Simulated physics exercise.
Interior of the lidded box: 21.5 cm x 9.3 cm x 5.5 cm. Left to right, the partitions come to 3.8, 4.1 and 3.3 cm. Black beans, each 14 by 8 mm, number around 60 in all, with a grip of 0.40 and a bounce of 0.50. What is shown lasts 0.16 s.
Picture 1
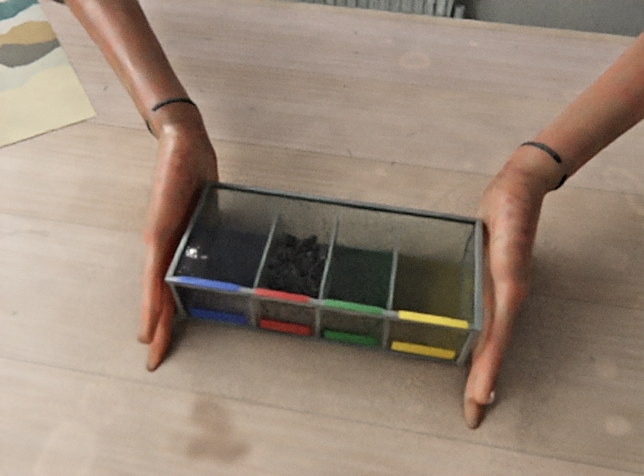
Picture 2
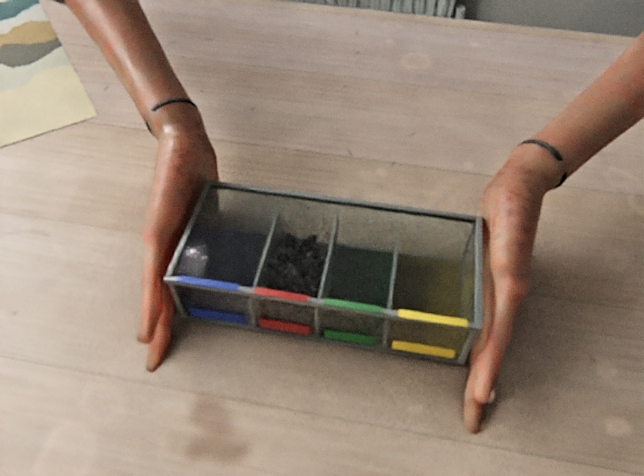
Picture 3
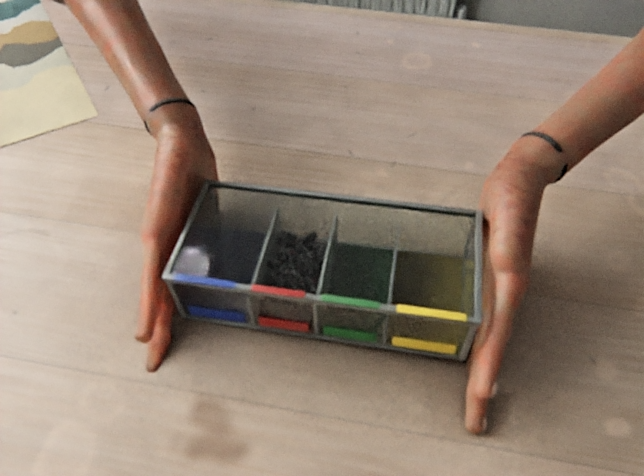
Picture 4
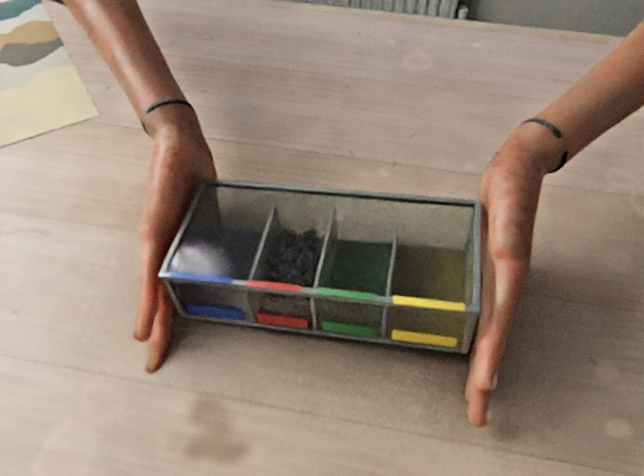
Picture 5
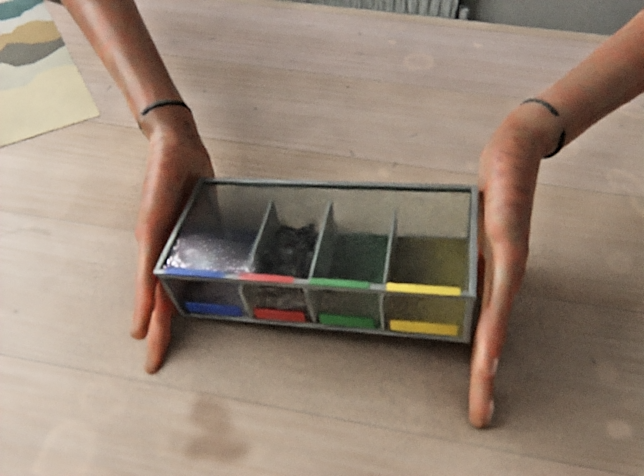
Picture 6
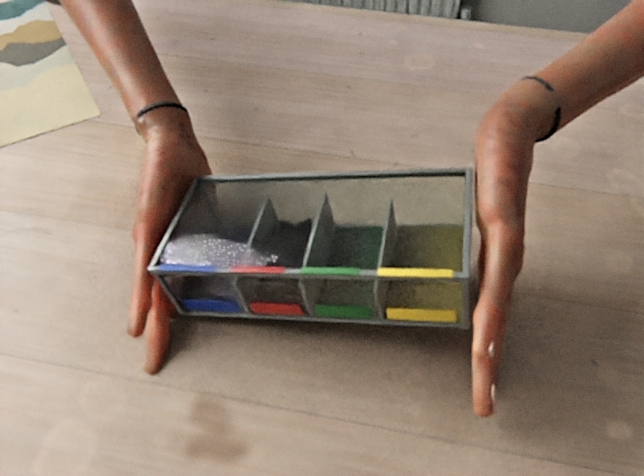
Two hands gradually tilt a clear divided box with dark beans in the red-marked compartment.
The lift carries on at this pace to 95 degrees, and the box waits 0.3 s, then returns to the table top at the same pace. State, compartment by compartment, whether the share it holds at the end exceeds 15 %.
My prediction: Red compartment: Succeeds; blue compartment: Succeeds; green compartment: Fails; yellow compartment: Fails.
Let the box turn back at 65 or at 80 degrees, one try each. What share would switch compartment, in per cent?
First try: Around 0 %; second try: Around 10 %.
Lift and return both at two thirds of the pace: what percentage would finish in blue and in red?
My answer: Blue gets 50 %, while red gets 50 %.
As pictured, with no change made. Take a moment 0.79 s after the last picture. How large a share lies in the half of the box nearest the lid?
I'd put it at some 50 percent.
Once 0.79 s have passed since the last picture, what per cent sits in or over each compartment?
Red 65; blue 35; green 0; yellow 0.
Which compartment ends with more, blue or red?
Red.
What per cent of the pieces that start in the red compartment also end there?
Close to 60 in a hundred.
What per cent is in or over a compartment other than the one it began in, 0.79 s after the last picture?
Roughly 35 in a hundred.
Then, 0.79 s after the last picture, tilt 95 degrees; red 65 %, blue 35 %.
Then, 1.33 s after the last picture, tilt 52 degrees; red 60 %, blue 40 %.
Then, 1.92 s after the last picture, tilt 0 degrees; red 55 %, blue 45 %.
In the end, red 55 %, blue 45 %, green 0 %, yellow 0 %.
